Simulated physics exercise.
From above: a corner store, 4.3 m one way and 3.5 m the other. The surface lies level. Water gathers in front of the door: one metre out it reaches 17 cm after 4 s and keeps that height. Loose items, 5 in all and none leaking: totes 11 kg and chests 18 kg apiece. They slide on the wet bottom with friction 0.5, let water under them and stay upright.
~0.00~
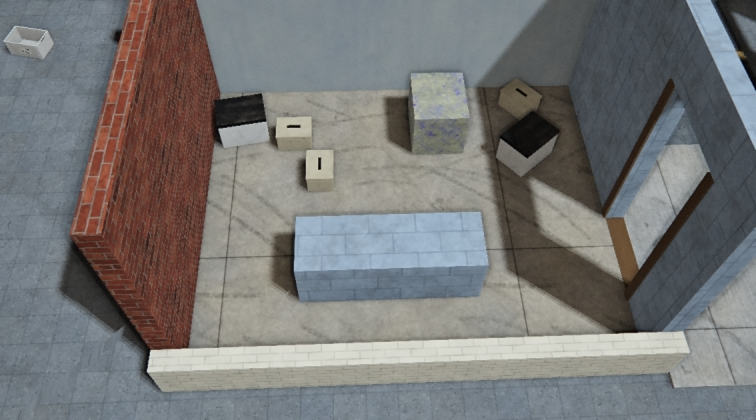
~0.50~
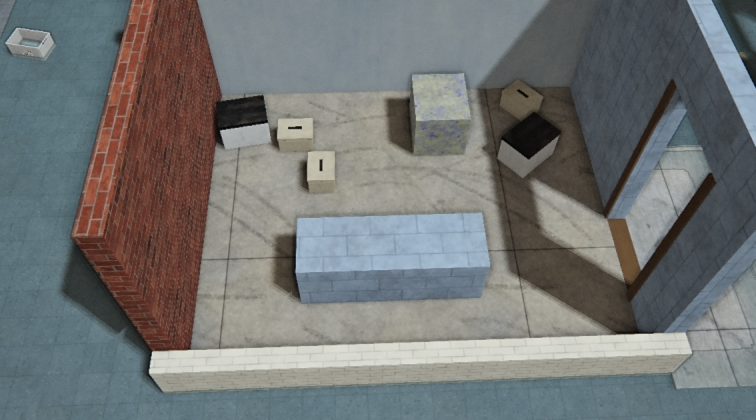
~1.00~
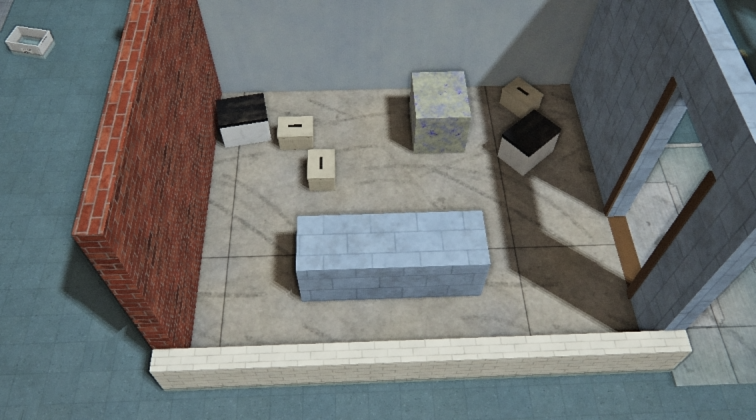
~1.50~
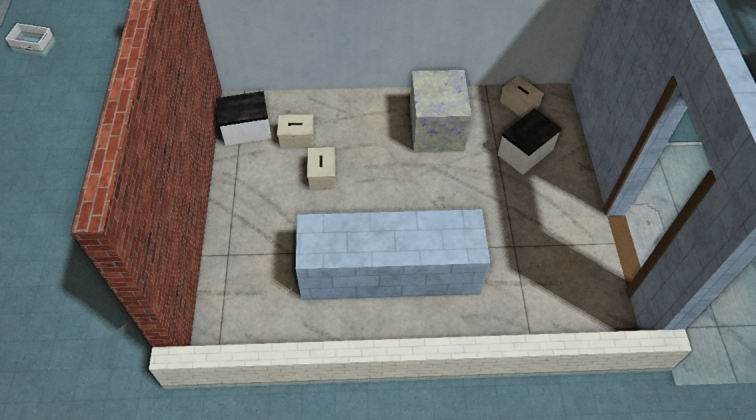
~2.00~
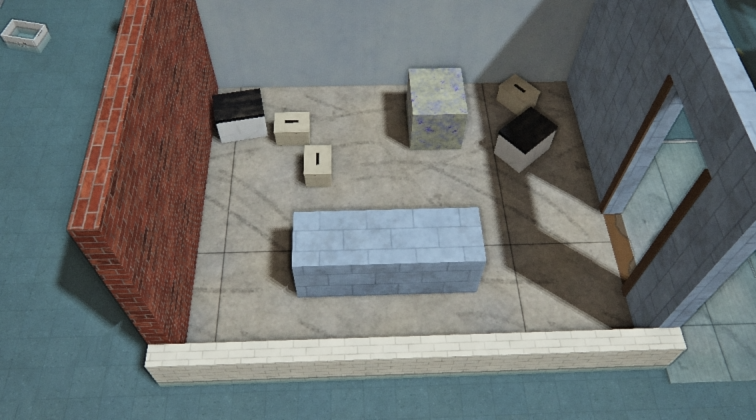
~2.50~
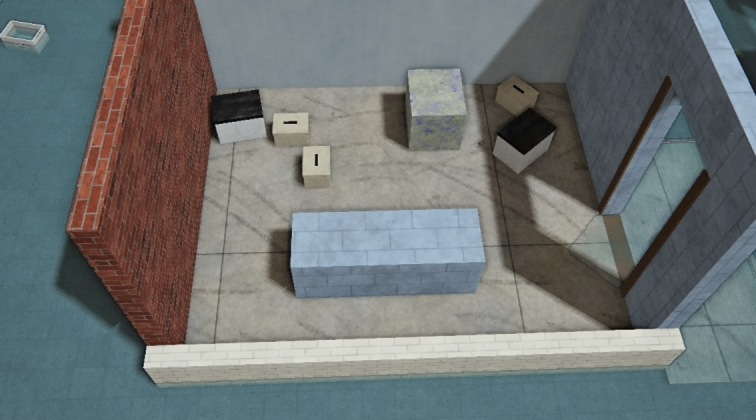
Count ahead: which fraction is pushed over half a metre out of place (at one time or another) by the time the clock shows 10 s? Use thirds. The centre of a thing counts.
That comes to not even a third.
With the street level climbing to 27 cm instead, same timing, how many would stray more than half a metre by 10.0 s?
Then 3.
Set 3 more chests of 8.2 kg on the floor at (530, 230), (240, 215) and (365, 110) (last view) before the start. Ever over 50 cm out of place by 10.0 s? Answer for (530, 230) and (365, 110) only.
In turn: More, under.
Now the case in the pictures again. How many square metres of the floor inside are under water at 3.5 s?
Some 2.0 m2.
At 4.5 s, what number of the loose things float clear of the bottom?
I count 0.
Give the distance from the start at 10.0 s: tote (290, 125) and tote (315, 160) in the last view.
In turn: 0 cm, 0 cm.
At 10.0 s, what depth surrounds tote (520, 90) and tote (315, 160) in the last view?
Roughly 3 and 5 cm.
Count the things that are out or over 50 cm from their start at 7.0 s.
I count 0.
After 3.5 s 0 of 5 are over 50 cm from their spots; 0 afloat.
After 4.5 s 0 of 5 are over 50 cm from their spots; 0 afloat.
After 7.0 s 0 of 5 are over 50 cm from their spots; 0 afloat.
After 10.0 s 0 of 5 are over 50 cm from their spots, and 0 have been at some point; 0 afloat.
